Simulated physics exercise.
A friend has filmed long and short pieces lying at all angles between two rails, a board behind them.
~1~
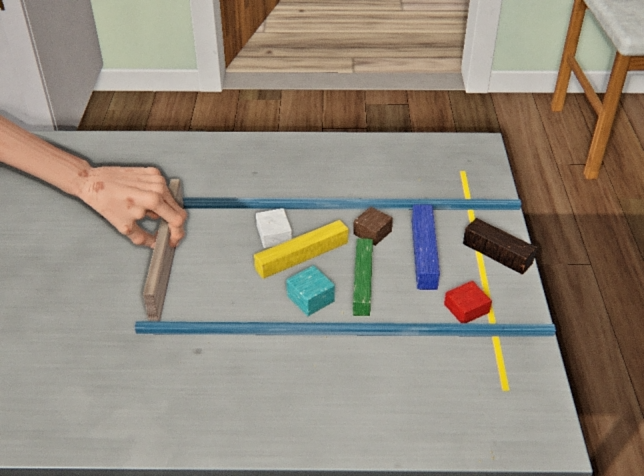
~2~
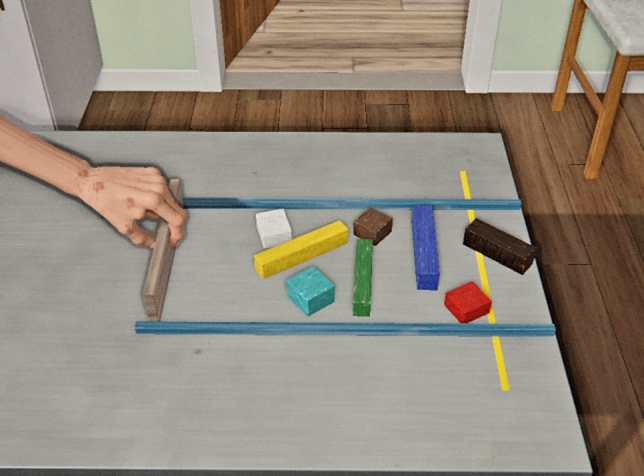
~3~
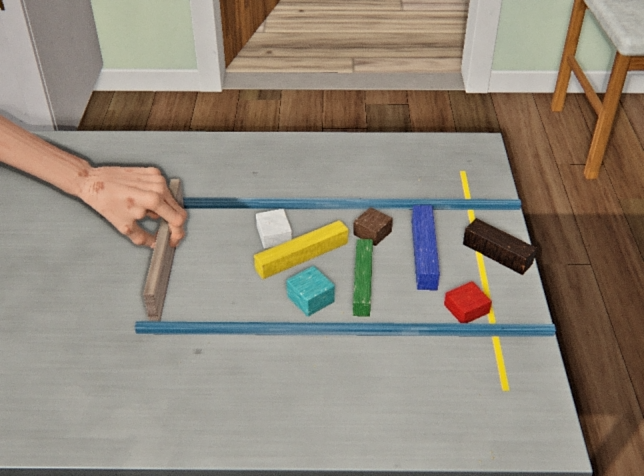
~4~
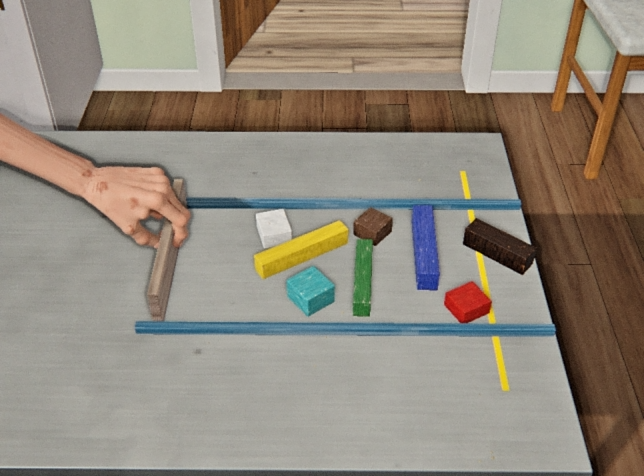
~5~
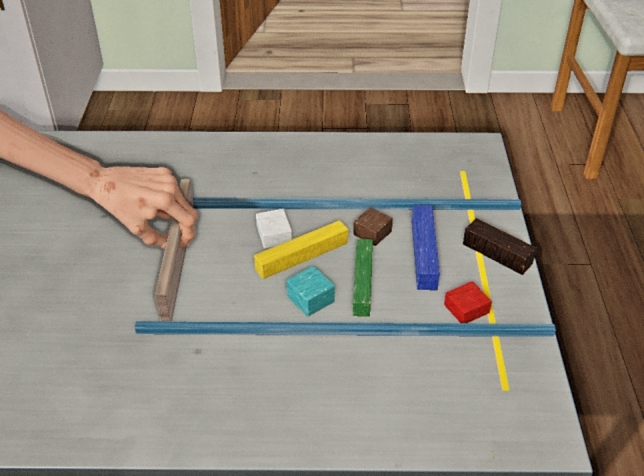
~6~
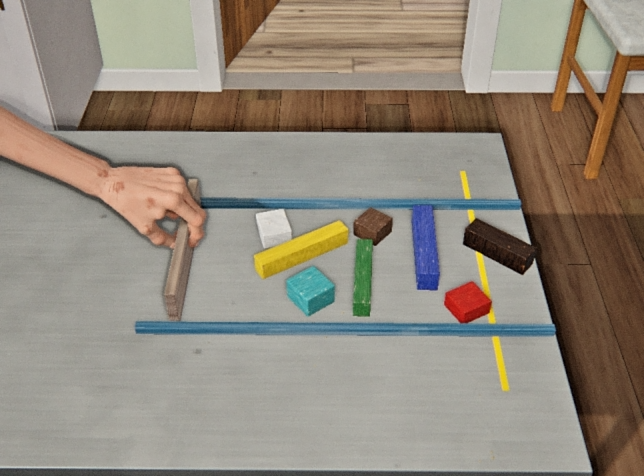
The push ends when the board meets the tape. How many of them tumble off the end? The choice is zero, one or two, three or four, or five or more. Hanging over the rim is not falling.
The number that fall off is three or four.
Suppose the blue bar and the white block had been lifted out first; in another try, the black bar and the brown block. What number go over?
The counts: 1 and 2.
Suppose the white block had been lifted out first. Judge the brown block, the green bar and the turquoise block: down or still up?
The brown block survives; the green bar is kept; the turquoise block does not fall.
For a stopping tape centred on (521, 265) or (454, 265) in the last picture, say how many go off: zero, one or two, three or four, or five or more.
For each place: More than four; one or two.
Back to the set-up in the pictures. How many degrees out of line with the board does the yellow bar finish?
About 25°.
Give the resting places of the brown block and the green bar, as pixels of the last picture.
Near (486, 212) and (537, 289).
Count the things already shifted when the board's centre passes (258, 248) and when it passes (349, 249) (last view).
At the one place 2, at the other 6.
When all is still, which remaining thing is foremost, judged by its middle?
That is the green bar.
Soon after, none off yet; black bar at rest near (499, 246); red block at rest near (468, 303); blue bar at rest near (426, 246).
In the end, the number that fall off is three or four; gone, blue bar, red block and black bar.
